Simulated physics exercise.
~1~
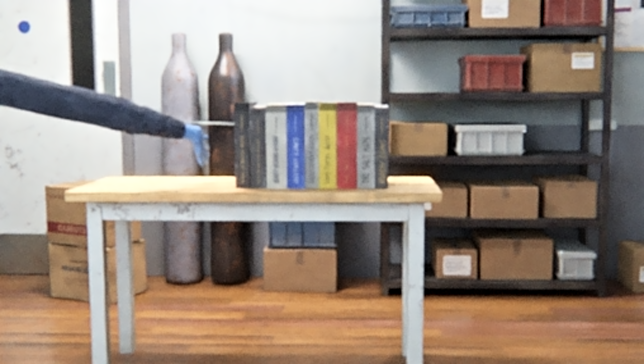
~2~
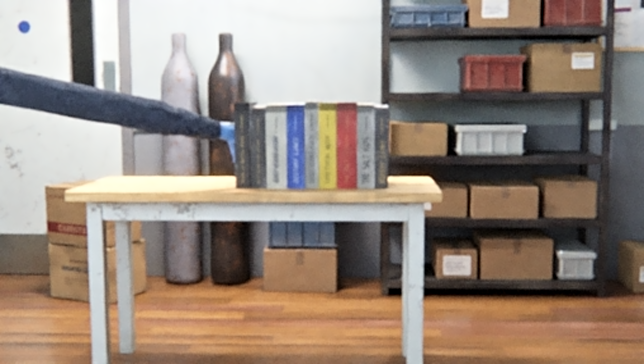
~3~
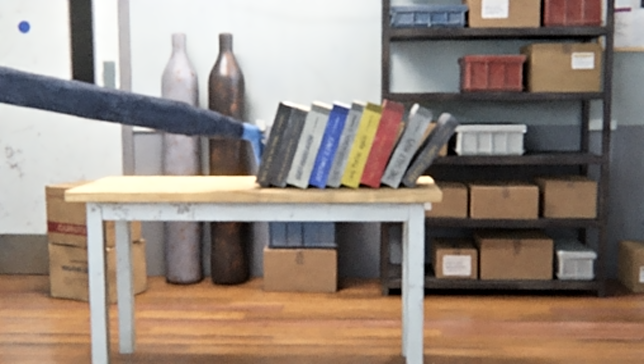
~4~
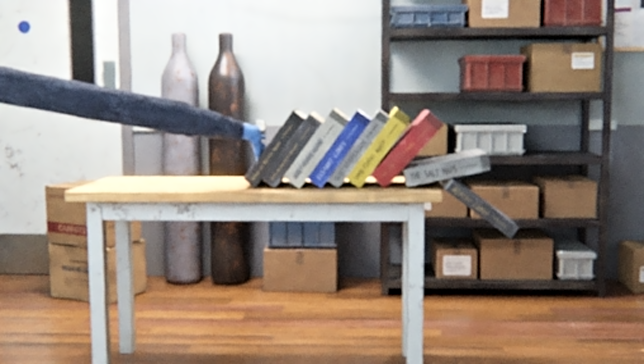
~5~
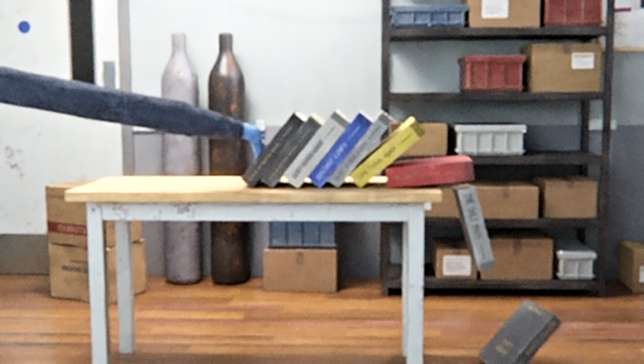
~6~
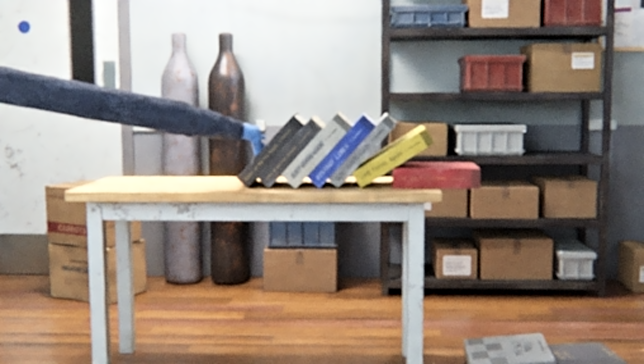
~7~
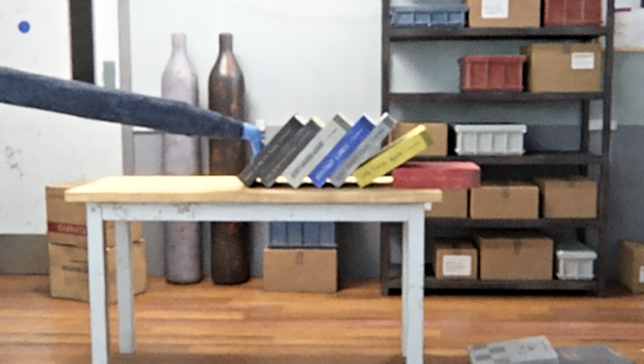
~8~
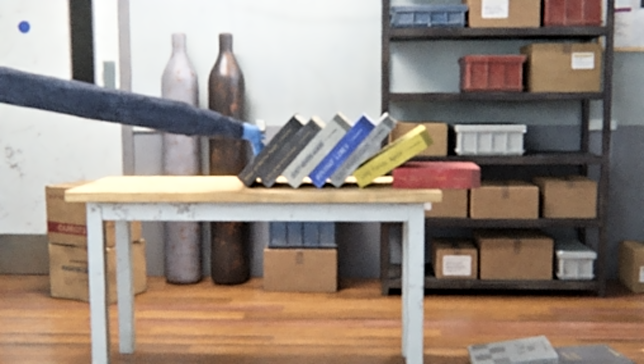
The clip shows a blue-gloved hand pushing a row of upright files rightward along a wooden table until they lean over like dominoes; two grey files drop off the right end to the floor, the red one lies flat at the edge, and the yellow and others stay leaning.
